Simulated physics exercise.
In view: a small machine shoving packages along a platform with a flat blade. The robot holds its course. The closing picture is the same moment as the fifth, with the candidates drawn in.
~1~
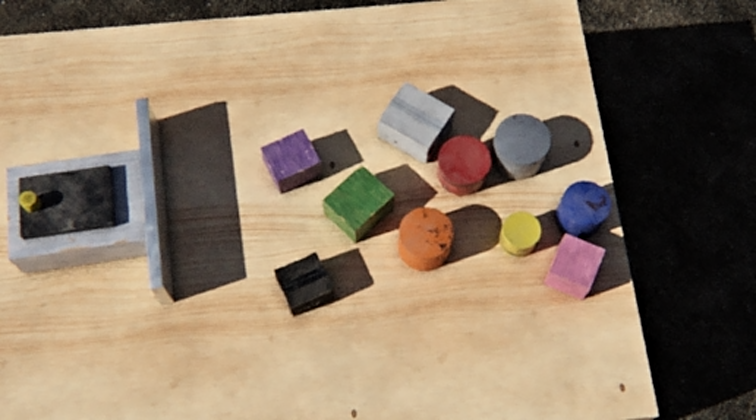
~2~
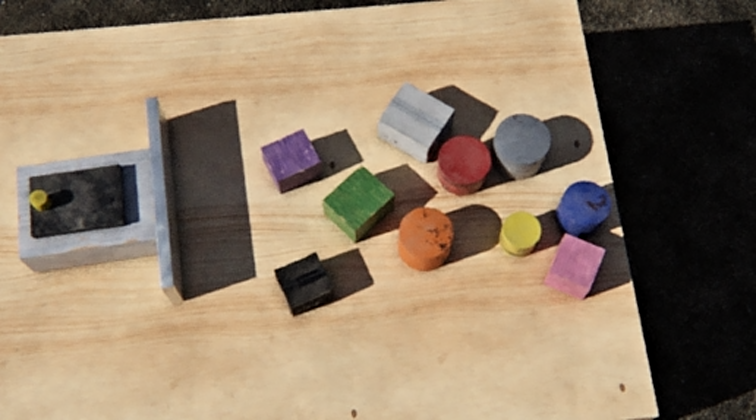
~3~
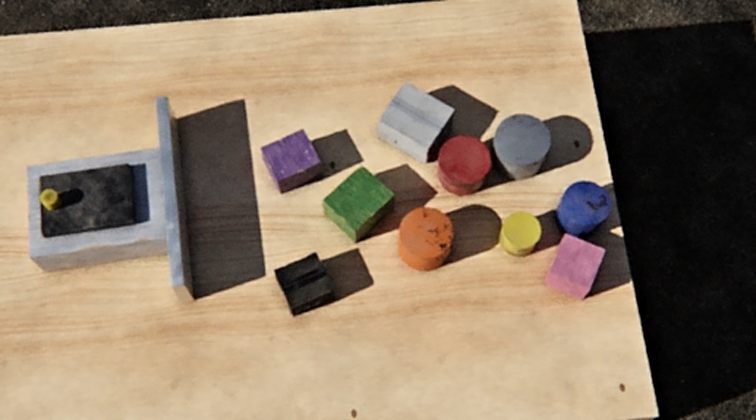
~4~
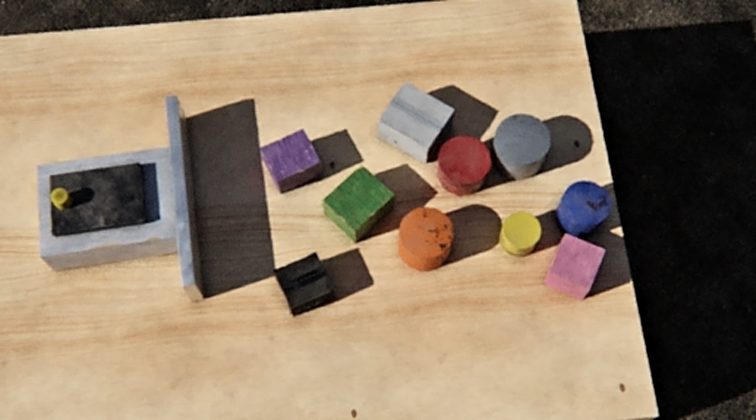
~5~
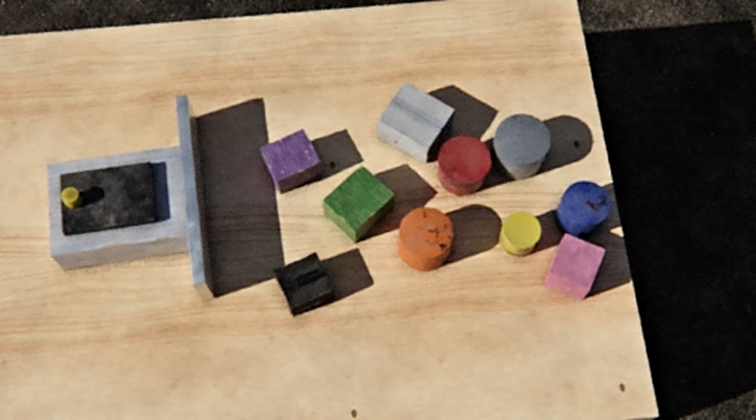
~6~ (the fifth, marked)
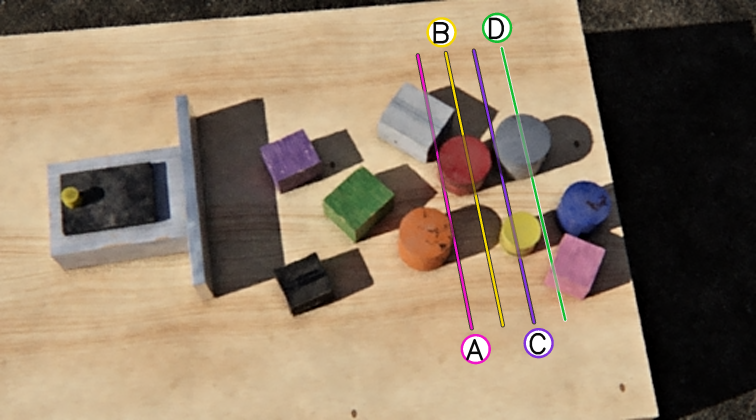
A small grey machine with a flat blade slid slowly and steadily to the right across a wooden platform, nearing a scattered group of colourful blocks and round canisters, which all stayed still.
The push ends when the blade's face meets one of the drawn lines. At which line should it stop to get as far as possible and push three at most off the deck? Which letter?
It should halt at D.
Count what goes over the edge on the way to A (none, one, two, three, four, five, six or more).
In all, none.
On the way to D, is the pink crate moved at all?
Yes.
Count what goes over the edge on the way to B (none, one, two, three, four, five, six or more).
In all, none.
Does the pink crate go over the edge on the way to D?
No.
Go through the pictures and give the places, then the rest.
In the first picture, black parcel (304, 284); orange canister (425, 239); green crate (359, 203).
In the second picture, robot (84, 200); red pail (464, 166).
In the third picture, robot (95, 199); purple crate (292, 161).
In the fourth picture, robot (105, 198); white box (415, 123).
In the fifth picture, robot (115, 197); pink crate (574, 266); black parcel (304, 284); orange canister (425, 239).
On the copy, A at (443, 185); B at (473, 182); C at (502, 180); D at (532, 177).
On D. First, robot (242, 186); black parcel (360, 288); purple crate (343, 161).
Then, robot (366, 175); grey canister (560, 129); red pail (514, 152).
Finally, robot (462, 167); grey canister over the edge; blue canister over the edge; two fallen.
By contrast, A is within the limit but short; B is within the limit but short; C is within the limit but short.
